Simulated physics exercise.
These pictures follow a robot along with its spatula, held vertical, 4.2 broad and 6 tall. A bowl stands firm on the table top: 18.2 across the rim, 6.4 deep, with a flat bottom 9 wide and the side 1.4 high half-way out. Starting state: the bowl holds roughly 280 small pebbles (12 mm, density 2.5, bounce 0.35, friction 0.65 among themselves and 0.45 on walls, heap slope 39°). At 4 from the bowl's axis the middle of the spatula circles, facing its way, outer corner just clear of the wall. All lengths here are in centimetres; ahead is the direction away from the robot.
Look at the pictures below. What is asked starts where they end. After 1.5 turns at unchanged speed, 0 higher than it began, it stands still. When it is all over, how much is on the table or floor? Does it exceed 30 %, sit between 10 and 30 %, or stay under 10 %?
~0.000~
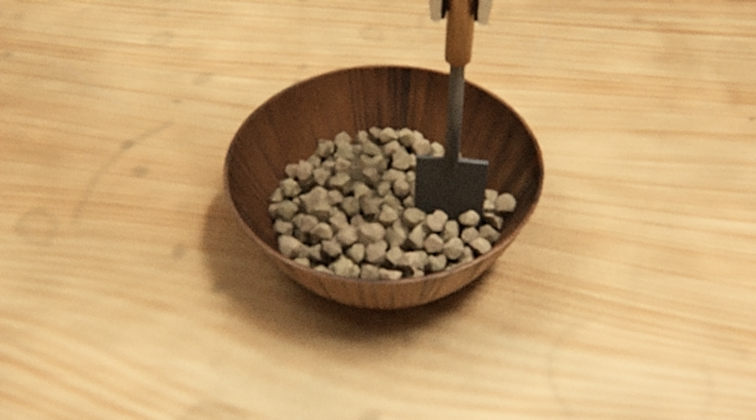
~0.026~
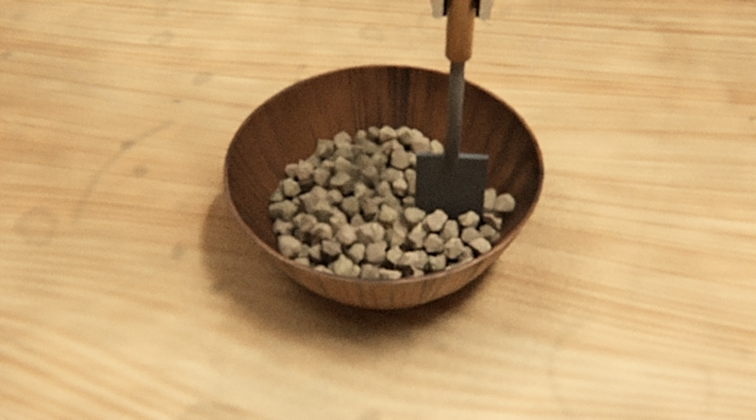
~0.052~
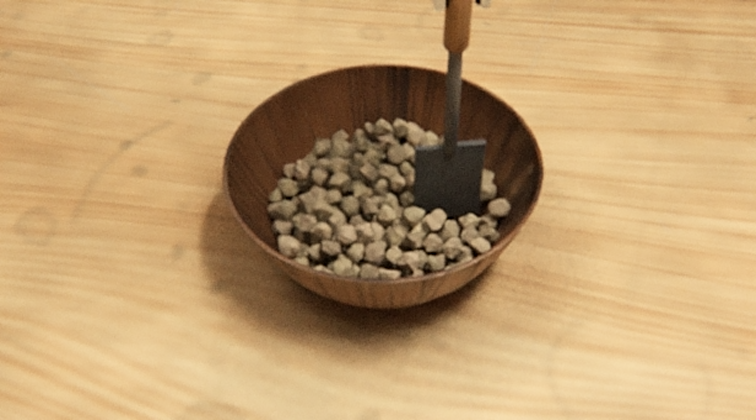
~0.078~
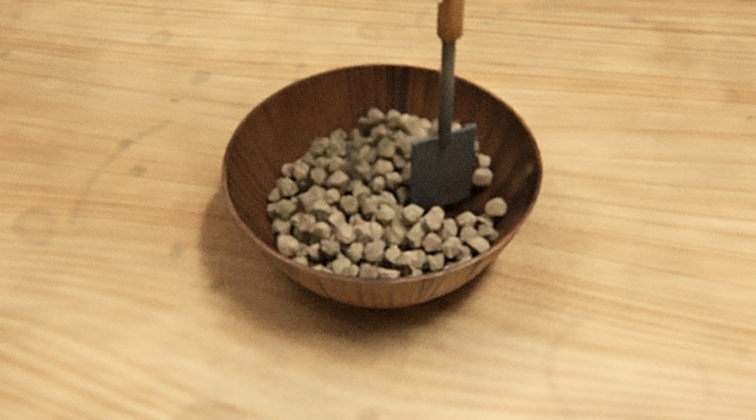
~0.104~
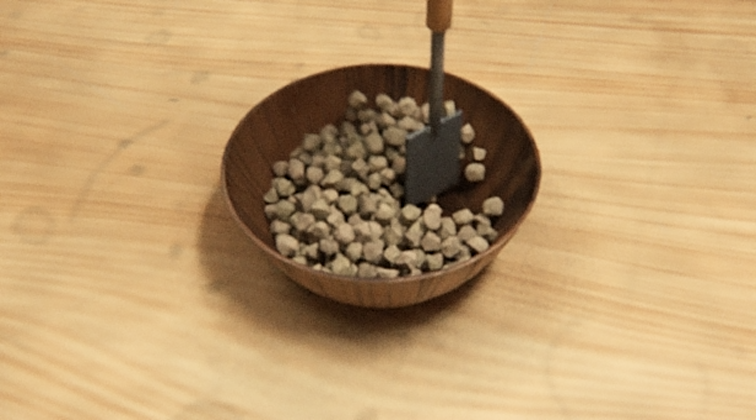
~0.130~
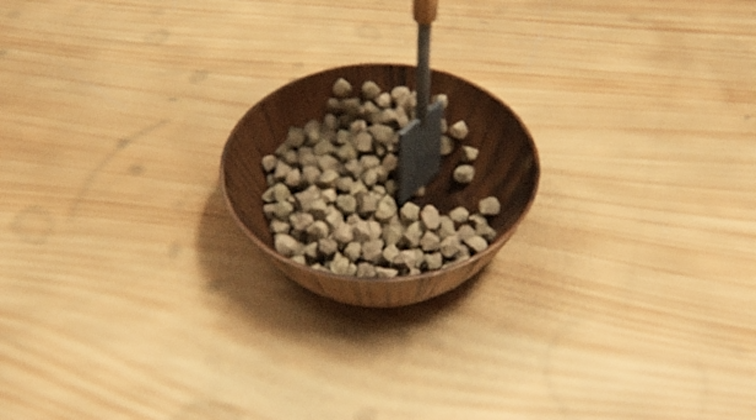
It sits between 10 and 30 %.
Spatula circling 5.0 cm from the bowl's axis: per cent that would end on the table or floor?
Then about 25 per cent.
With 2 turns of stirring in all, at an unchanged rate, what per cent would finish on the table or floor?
Then roughly 25 percent.
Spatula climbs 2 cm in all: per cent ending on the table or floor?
My guess is close to 10 per cent.
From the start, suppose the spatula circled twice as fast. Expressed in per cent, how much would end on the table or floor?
In that case, close to 45 in a hundred.
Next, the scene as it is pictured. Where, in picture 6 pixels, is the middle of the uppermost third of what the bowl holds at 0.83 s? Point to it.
Near pixel (360, 107).
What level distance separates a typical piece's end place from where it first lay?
I'd put it at roughly 9 centimetres.
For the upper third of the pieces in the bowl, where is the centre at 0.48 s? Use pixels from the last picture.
The top third is centred near (374, 244) in the last picture.
After 0.48 s, 247° round, highest piece 8 above the table; 265 in the bowl, 12 on the table or floor, 5 in flight or on the tool.
After 0.83 s, 75° round, highest piece 8 above the table; 252 in the bowl, 28 on the table or floor, 2 in flight or on the tool.
After 1.20 s, 180° round, highest piece 7 above the table; 234 in the bowl, 48 on the table or floor.
After 1.90 s, 180° round, highest piece 7 above the table; 234 in the bowl, 48 on the table or floor.
At rest, 234 in the bowl, 48 on the table or floor. That is 17 % on the table or floor.
